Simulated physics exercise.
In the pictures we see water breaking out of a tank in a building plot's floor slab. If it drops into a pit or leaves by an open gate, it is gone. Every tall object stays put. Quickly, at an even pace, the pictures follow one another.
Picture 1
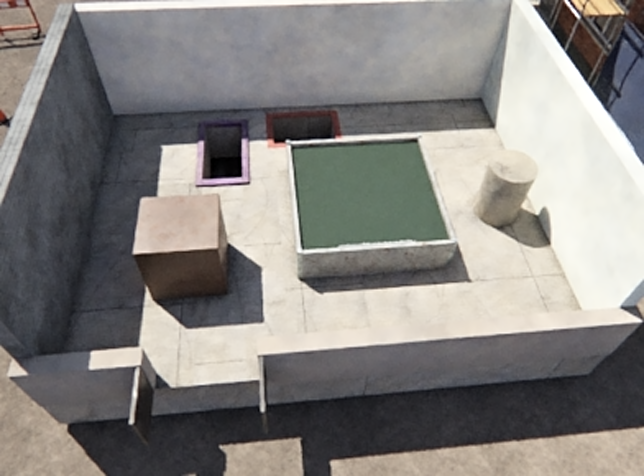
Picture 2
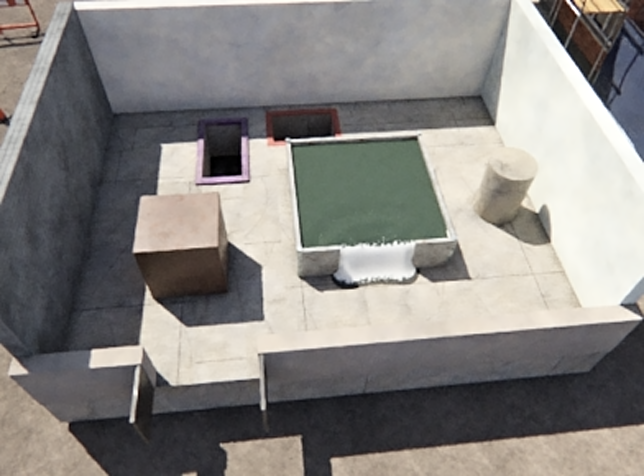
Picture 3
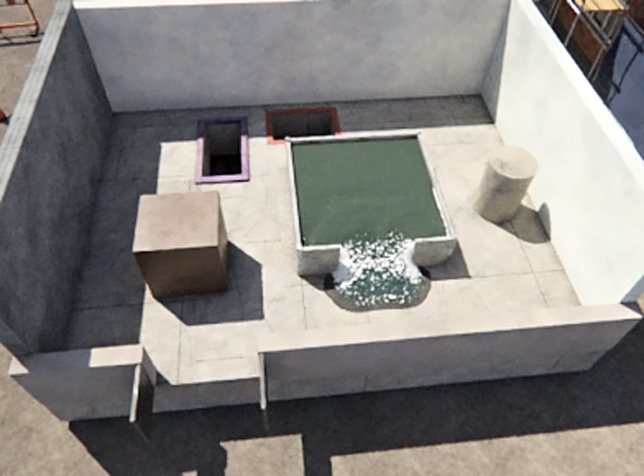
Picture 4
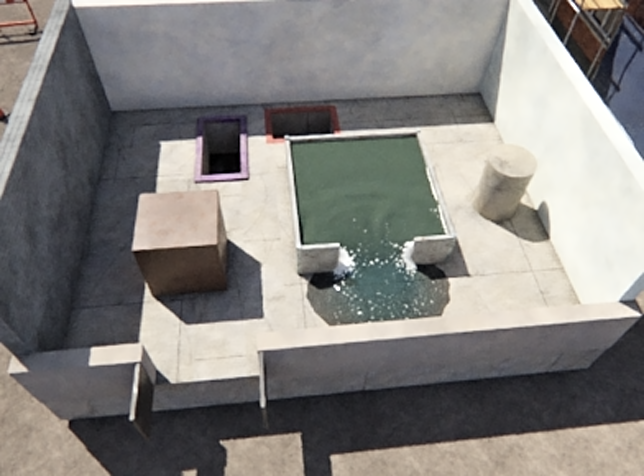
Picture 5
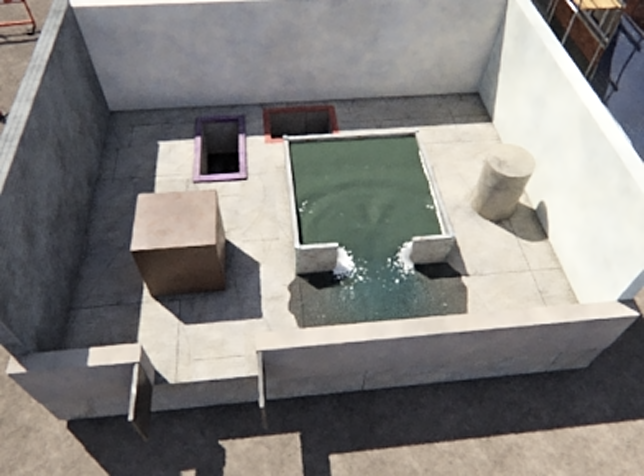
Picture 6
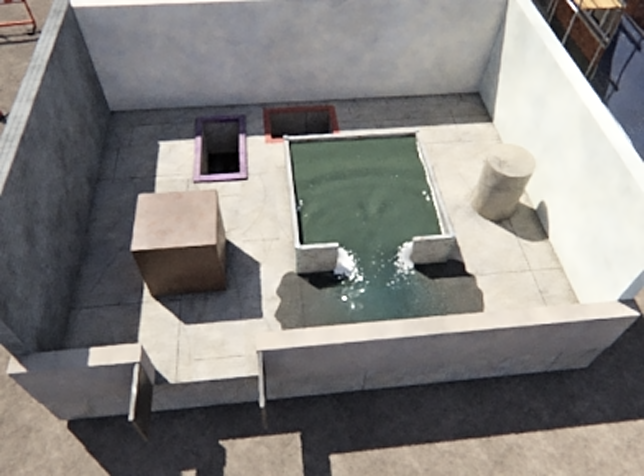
Walled concrete plot with a square tank of green water breaking open at its front side, water pouring out and spreading across the floor.
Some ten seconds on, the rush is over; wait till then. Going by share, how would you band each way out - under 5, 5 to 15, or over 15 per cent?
Result: The gate ends up with a moderate portion - five to fifteen per cent, the purple pit ends up with a tiny portion - beneath five per cent, the red pit ends up with a moderate portion - five to fifteen per cent.
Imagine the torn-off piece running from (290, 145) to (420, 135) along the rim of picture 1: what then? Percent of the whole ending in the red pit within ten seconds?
Per cent to red: 60.
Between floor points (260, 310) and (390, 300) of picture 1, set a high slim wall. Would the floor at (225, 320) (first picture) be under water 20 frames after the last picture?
That spot: Submerged.
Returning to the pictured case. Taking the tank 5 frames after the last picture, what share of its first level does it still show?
Estimate: Close to 76 %.
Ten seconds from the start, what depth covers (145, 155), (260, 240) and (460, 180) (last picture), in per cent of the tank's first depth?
First spot 14 %, second 4 %, third 6 %.
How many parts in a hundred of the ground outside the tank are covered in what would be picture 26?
My estimate is roughly 45 percent.
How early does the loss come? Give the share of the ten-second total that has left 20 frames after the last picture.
Estimated share: Close to 10 %.
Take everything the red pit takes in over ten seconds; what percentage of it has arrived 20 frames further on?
I get 0 per cent.
A moment on, water covers 15 % of the floor; the gate 0 %, the purple pit 0 %, the red pit 0 %.
Next, water covers 30 % of the floor; the gate 0 %, the purple pit 0 %, the red pit 0 %.
Then, water covers 45 % of the floor; the gate 1 %, the purple pit 0 %, the red pit 0 %.
Later, water covers 85 % of the floor; the gate 4 %, the purple pit 0 %, the red pit 0 %.
In the end, water covers 95 % of the floor; the gate 8 %, the purple pit 0 %, the red pit 7 %.
